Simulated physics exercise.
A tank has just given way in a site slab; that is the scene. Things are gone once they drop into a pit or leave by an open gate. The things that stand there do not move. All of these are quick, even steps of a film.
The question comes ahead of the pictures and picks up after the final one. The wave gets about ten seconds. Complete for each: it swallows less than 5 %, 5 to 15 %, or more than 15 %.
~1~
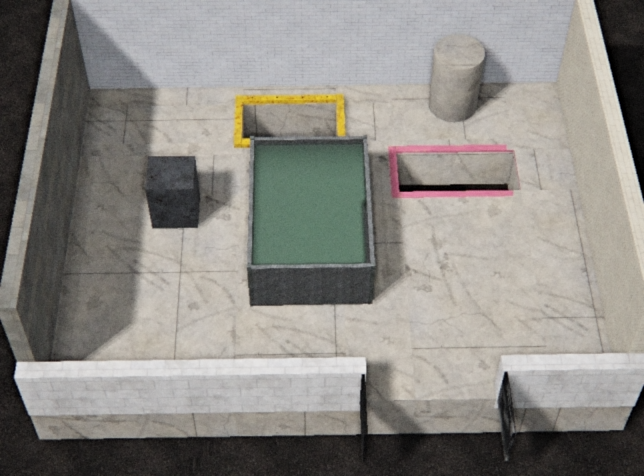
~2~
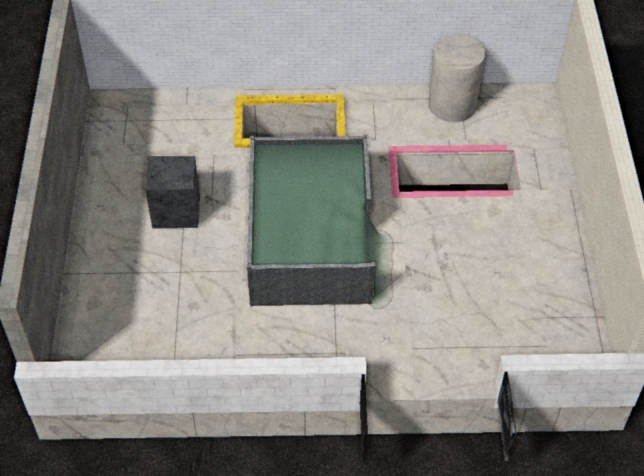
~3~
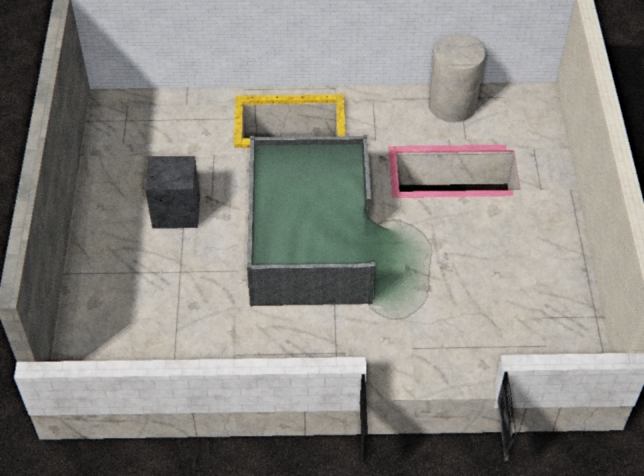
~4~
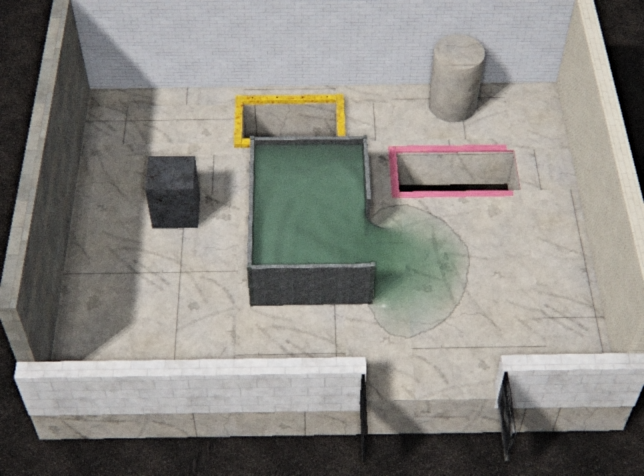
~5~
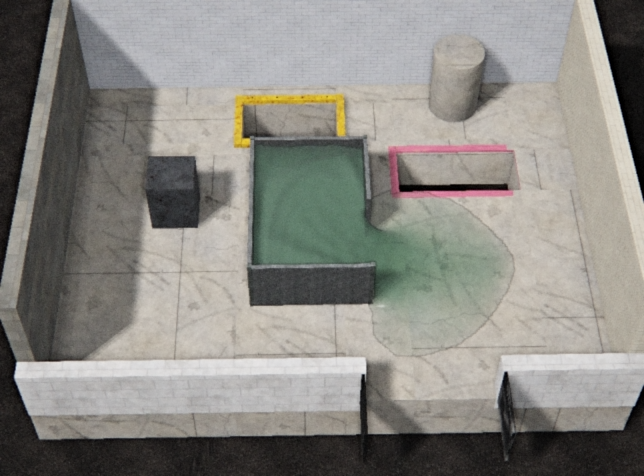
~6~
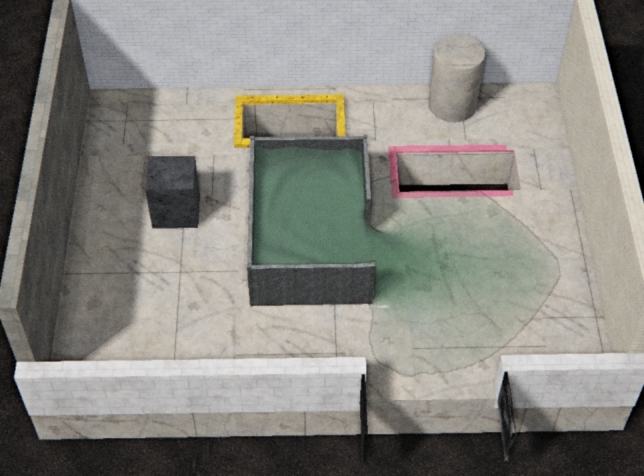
Completed: The gate swallows more than 15 %; the yellow pit swallows less than 5 %; the pink pit swallows more than 15 %.
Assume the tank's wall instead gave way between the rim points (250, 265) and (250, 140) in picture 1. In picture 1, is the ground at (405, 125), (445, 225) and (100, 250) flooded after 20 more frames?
Spot by spot: Unaffected, then unaffected, then soaked through.
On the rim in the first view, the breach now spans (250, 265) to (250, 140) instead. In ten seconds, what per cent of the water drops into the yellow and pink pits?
Near enough: Yellow 4 percent, pink 10 percent.
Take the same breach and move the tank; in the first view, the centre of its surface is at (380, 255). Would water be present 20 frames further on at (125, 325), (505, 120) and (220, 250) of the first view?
Going through the three spots, I'd say high and dry, swamped, high and dry.
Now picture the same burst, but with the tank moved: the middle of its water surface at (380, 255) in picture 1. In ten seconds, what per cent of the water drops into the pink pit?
In per cent: Pink 50.
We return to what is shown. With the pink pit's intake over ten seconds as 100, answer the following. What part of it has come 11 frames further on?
Around 5 %.
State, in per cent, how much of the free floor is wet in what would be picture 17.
Roughly 30 per cent.
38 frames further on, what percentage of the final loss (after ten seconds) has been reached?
My estimate is roughly 55 percent.
A moment on, water covers 30 % of the floor; the gate 0 %, the yellow pit 0 %, the pink pit 1 %.
Next, water covers 30 % of the floor; the gate 2 %, the yellow pit 0 %, the pink pit 2 %.
Then, water covers 35 % of the floor; the gate 5 %, the yellow pit 0 %, the pink pit 5 %.
Later, water covers 45 % of the floor; the gate 13 %, the yellow pit 0 %, the pink pit 17 %.
In the end, water covers 65 % of the floor; the gate 21 %, the yellow pit 0 %, the pink pit 33 %.
